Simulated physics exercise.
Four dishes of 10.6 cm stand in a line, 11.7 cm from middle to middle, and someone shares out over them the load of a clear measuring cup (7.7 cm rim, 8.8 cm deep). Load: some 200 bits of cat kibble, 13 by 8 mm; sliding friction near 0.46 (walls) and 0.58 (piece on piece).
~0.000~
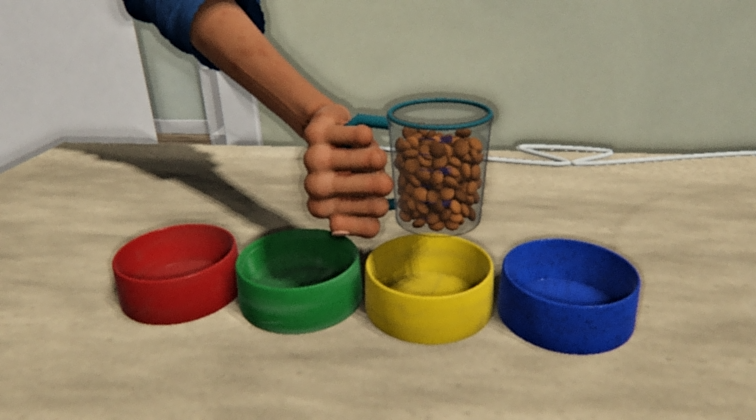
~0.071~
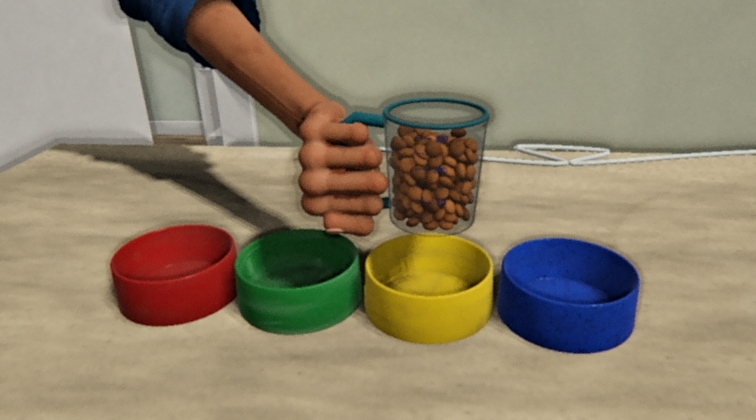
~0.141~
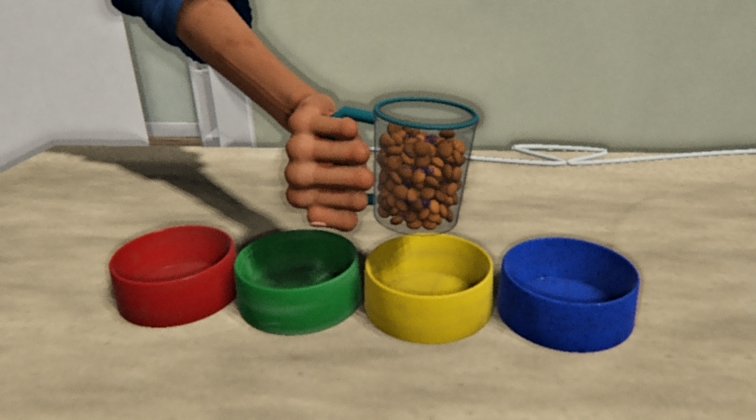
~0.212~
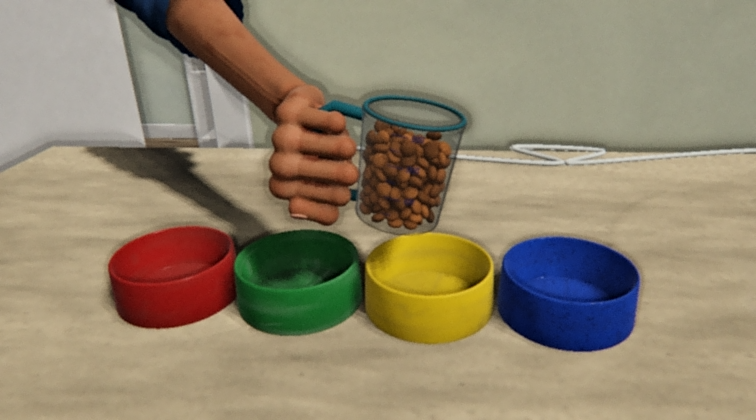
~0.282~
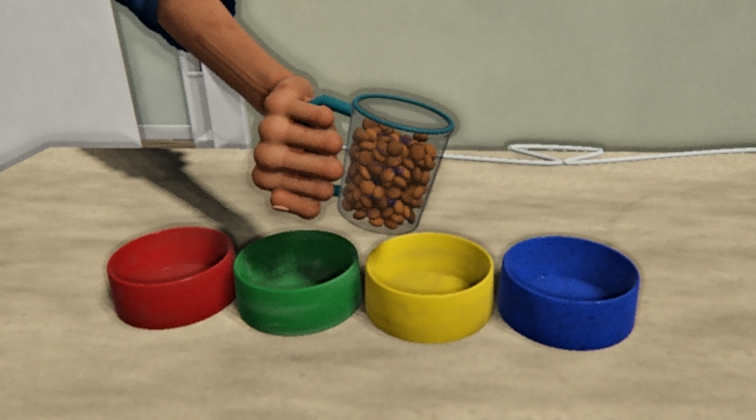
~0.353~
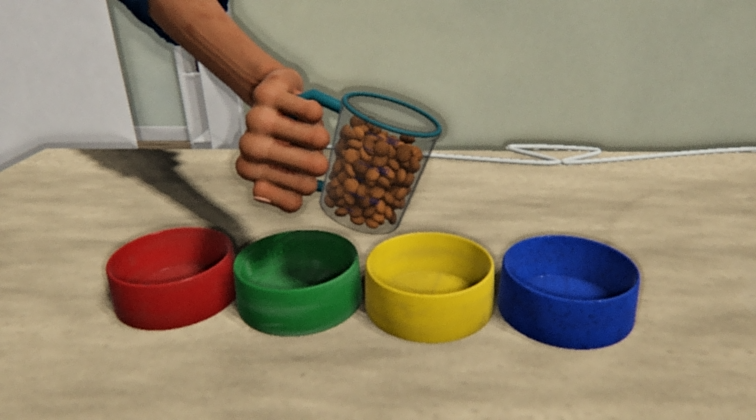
On a pale tabletop, a hand moving a clear cup of brown kibble leftward above four coloured bowls, gradually tilting it rightward.
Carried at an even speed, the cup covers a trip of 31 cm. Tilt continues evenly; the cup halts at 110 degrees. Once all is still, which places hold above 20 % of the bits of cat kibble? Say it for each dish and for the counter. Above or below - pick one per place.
Red: Above; blue: Below; green: Below; yellow: Below; counter: Below.
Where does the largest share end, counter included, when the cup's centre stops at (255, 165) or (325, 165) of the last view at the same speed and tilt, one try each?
Top receivers, in order: Green and yellow.
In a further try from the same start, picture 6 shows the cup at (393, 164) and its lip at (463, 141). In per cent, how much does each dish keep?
Per cent kept: Red 20; blue 0; green 70; yellow 0.
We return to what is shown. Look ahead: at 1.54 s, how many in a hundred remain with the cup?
Roughly 90 per cent, I'd say.
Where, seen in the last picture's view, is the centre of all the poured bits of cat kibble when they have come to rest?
When it all comes to rest, the middle is near (169, 276).
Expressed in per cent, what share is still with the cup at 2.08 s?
Roughly 45 per cent of the load.
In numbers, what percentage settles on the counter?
Around 0 percent, I'd guess.
After 1.06 s, tilt 65 degrees; cup holds 100 %.
Then, at 1.54 s, tilt 97 degrees; cup holds 90 %, green 5 %.
After 2.08 s, tilt 110 degrees; cup holds 45 %, red 45 %, green 5 %.
At rest (3.7 s), red 90 %, blue 0 %, green 5 %, yellow 0 %, counter 0 %, cup 5 %.
